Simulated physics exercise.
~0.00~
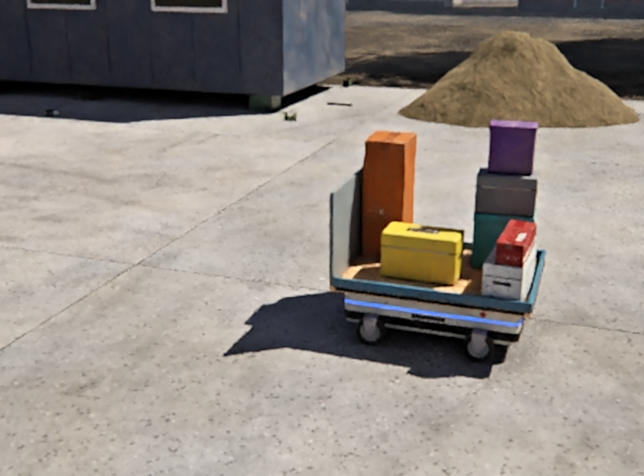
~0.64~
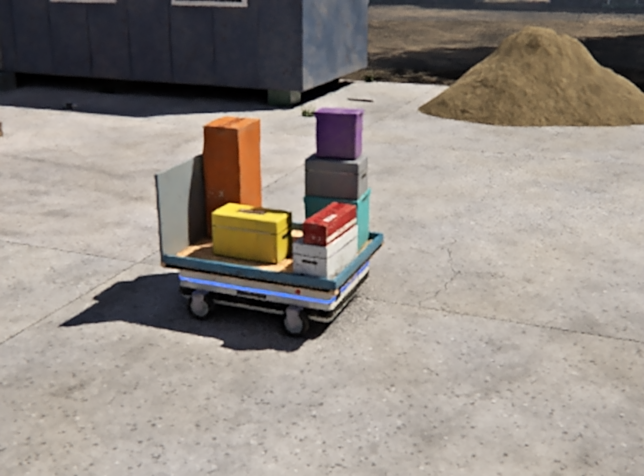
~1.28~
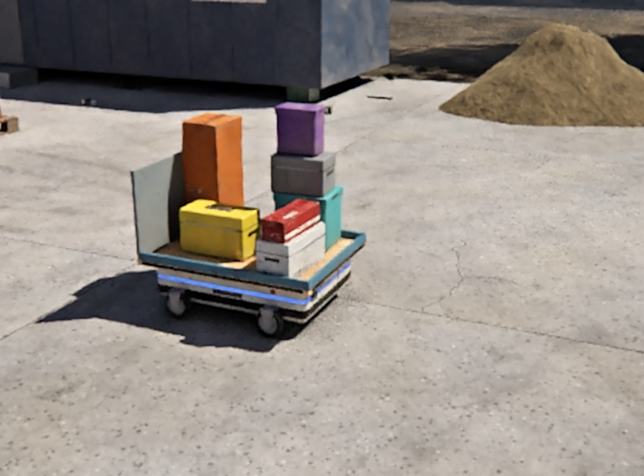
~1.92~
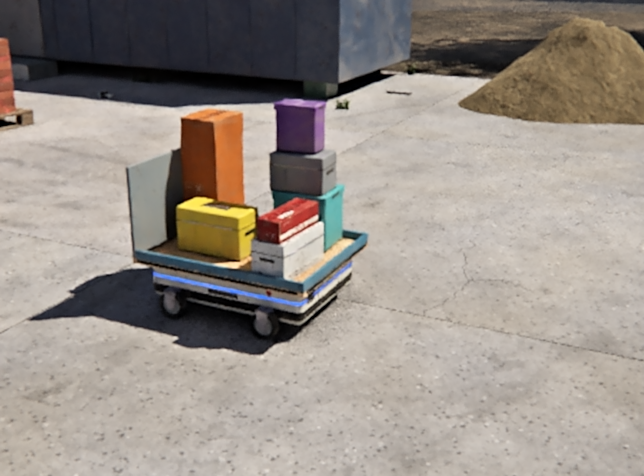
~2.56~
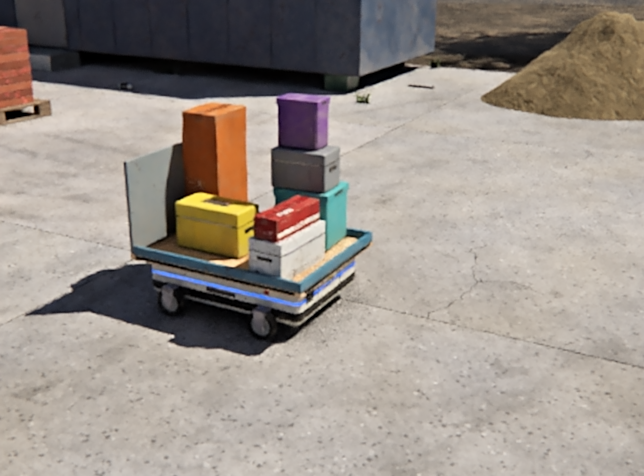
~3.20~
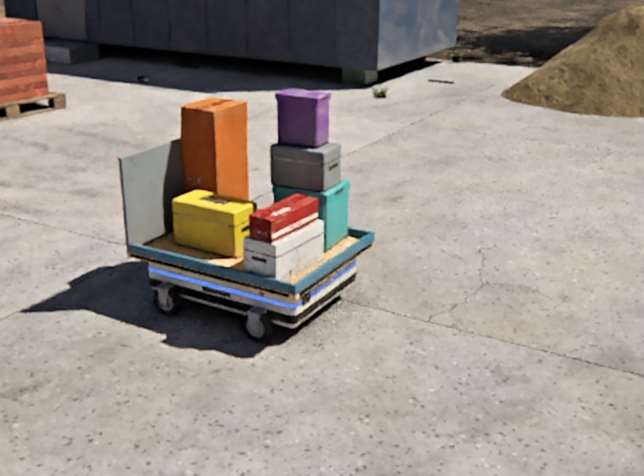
A cart stacked with colourful boxes rolls left across concrete and stops, its load still upright.
